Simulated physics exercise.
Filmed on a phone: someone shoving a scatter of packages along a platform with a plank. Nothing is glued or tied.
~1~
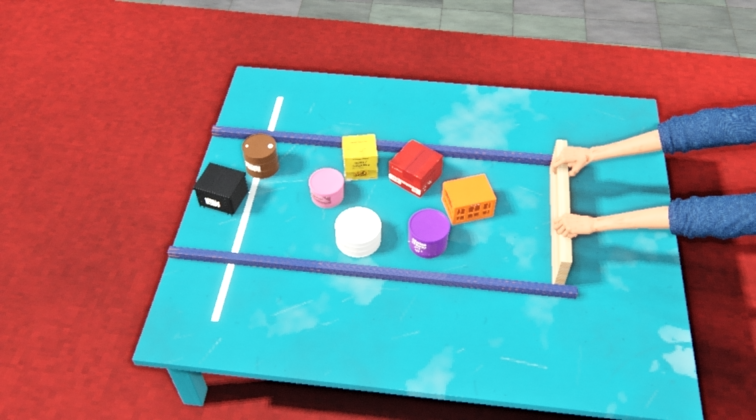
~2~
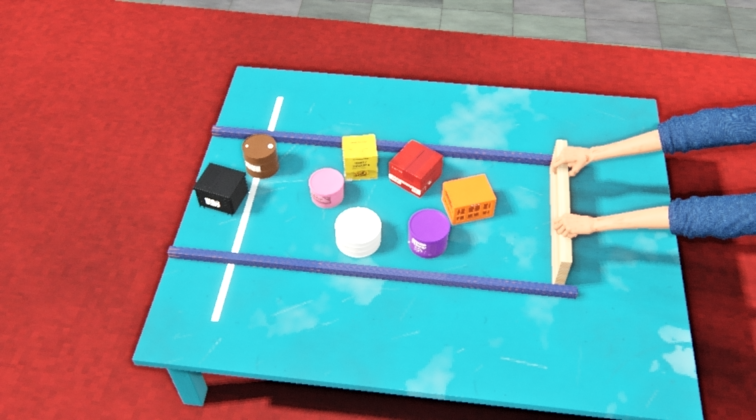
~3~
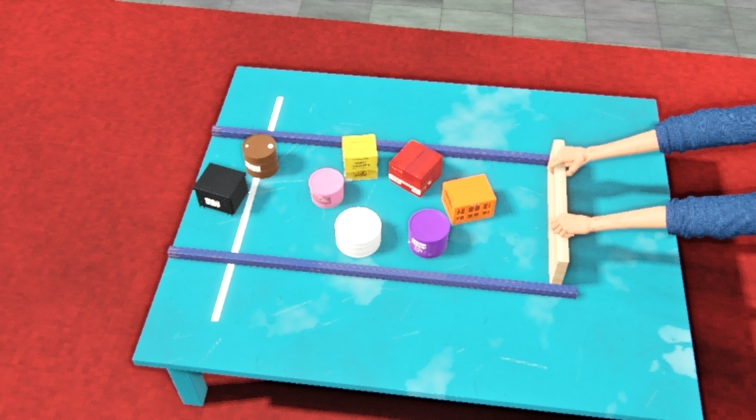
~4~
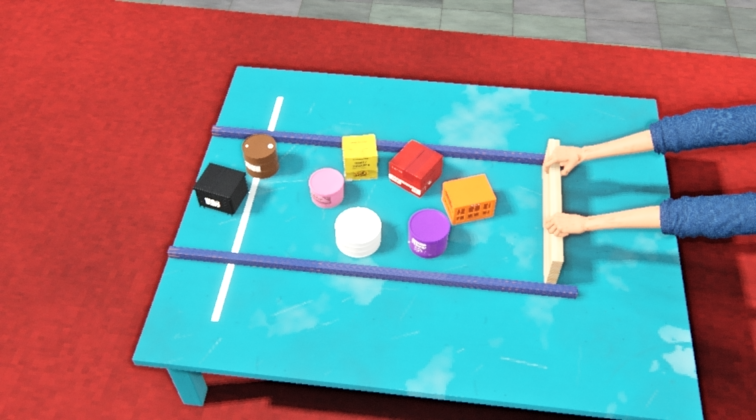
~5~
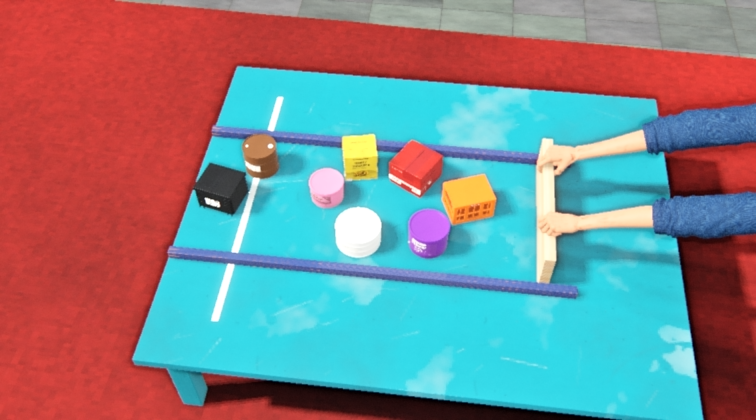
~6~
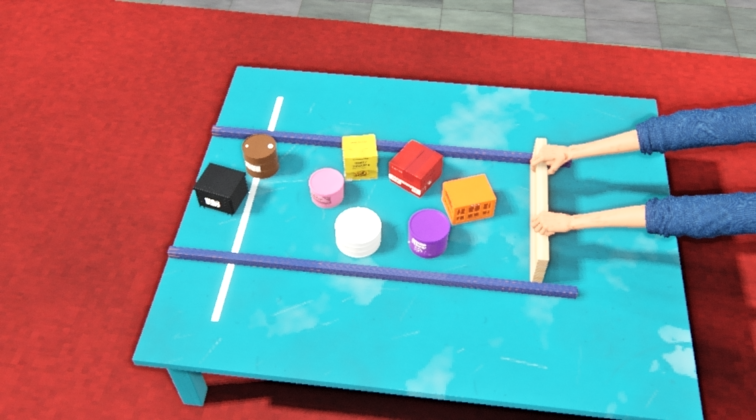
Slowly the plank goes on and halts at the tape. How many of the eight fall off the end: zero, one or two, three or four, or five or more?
In the end the number that fall off is one or two.
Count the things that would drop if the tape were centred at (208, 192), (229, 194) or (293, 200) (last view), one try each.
It would be 8, 5 and 0.
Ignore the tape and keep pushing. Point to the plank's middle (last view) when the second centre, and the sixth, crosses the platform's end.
First at (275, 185), next at (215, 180).
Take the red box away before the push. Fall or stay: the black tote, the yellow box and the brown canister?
The black tote drops off, the yellow box does not fall, the brown canister survives.
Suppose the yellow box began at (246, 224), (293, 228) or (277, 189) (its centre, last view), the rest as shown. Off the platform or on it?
The yellow box is lost; falls; drops off.
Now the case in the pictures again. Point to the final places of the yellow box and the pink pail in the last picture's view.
The yellow box stops around (208, 143); the pink pail around (197, 174).
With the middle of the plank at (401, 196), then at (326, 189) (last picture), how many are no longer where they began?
By then 5, and 7.
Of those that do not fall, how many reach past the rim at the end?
That would be 3.
Early on, none off yet; black tote at rest near (222, 190); brown canister at rest near (261, 156); pink pail at rest near (327, 189).
Finally, the number that fall off is one or two; lost, brown canister and black tote.
